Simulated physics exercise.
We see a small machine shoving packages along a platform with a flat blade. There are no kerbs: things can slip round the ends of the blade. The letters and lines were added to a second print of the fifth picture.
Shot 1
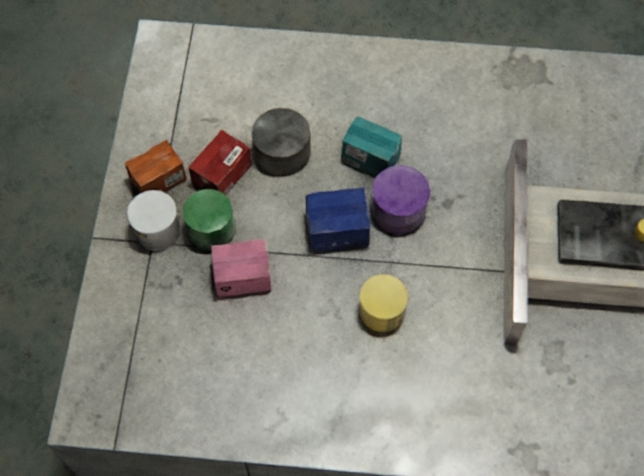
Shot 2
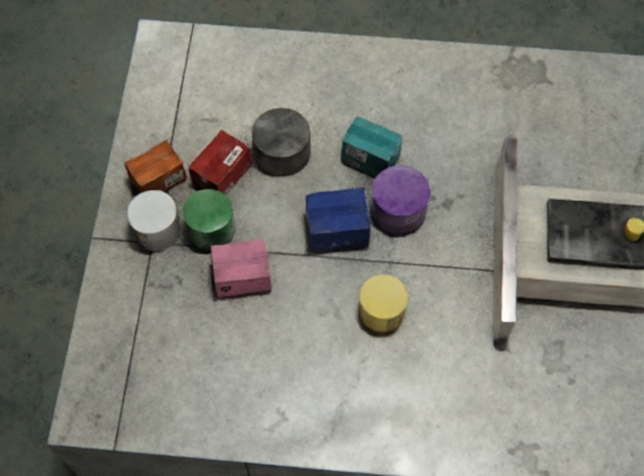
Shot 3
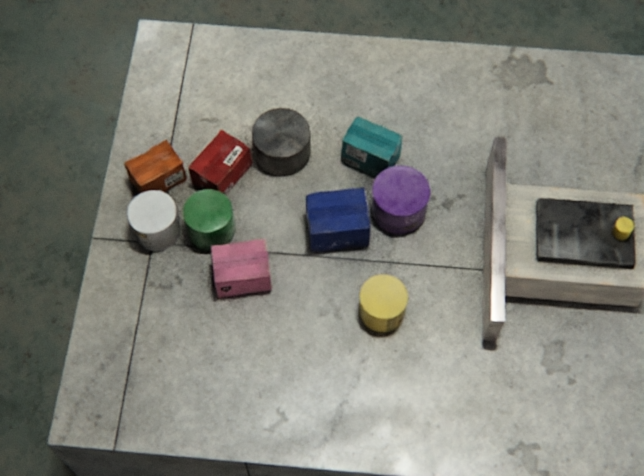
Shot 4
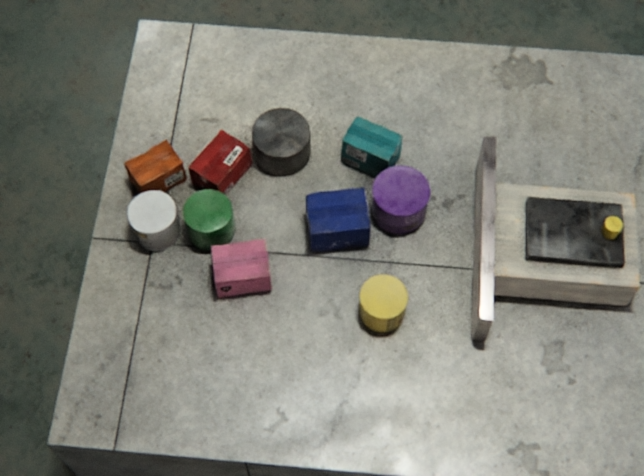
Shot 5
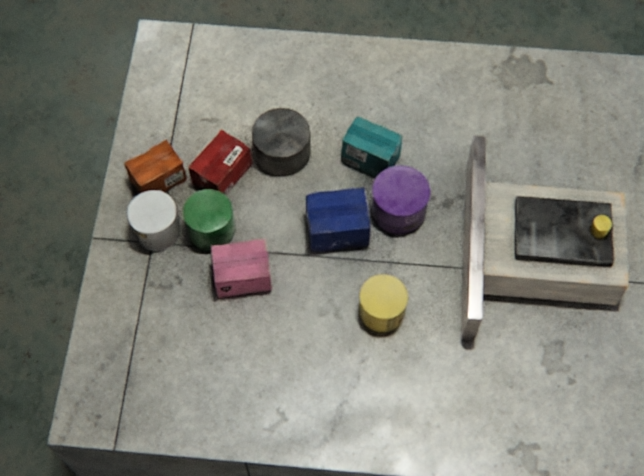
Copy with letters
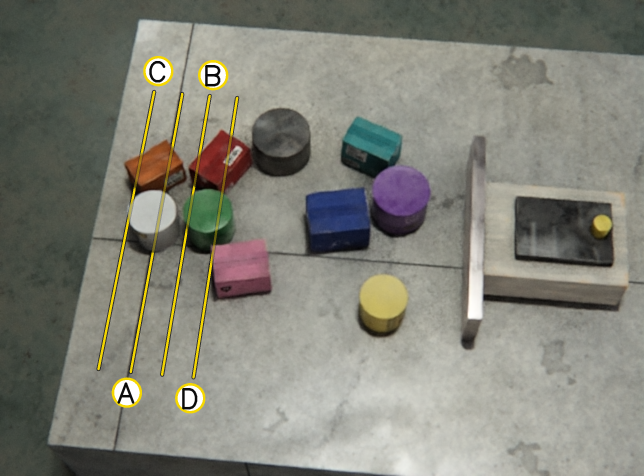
To begin with, colourful boxes and round containers sit scattered on a grey platform, with a flat upright blade on a small machine at the right. The machine then slides slowly left a short way, bringing its blade closer to the purple and yellow containers, while every package stays still.
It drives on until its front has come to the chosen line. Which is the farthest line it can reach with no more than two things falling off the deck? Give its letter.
Line B.
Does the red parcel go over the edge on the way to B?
No.
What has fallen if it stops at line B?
The white pail goes over.
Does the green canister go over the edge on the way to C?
Yes.
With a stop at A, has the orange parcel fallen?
Yes.
On the marked copy, A at (158, 223); B at (188, 226); C at (128, 221); D at (217, 228).
With B. Early on, robot (451, 221); yellow pail (336, 300); turquoise parcel (344, 148).
Further on, robot (345, 212); orange parcel (146, 179); white pail (146, 221).
At the end, robot (264, 206); white pail over the edge; orange parcel (109, 165); one fallen.
As for the rest, A drops three; C drops four; D is within the limit but short.
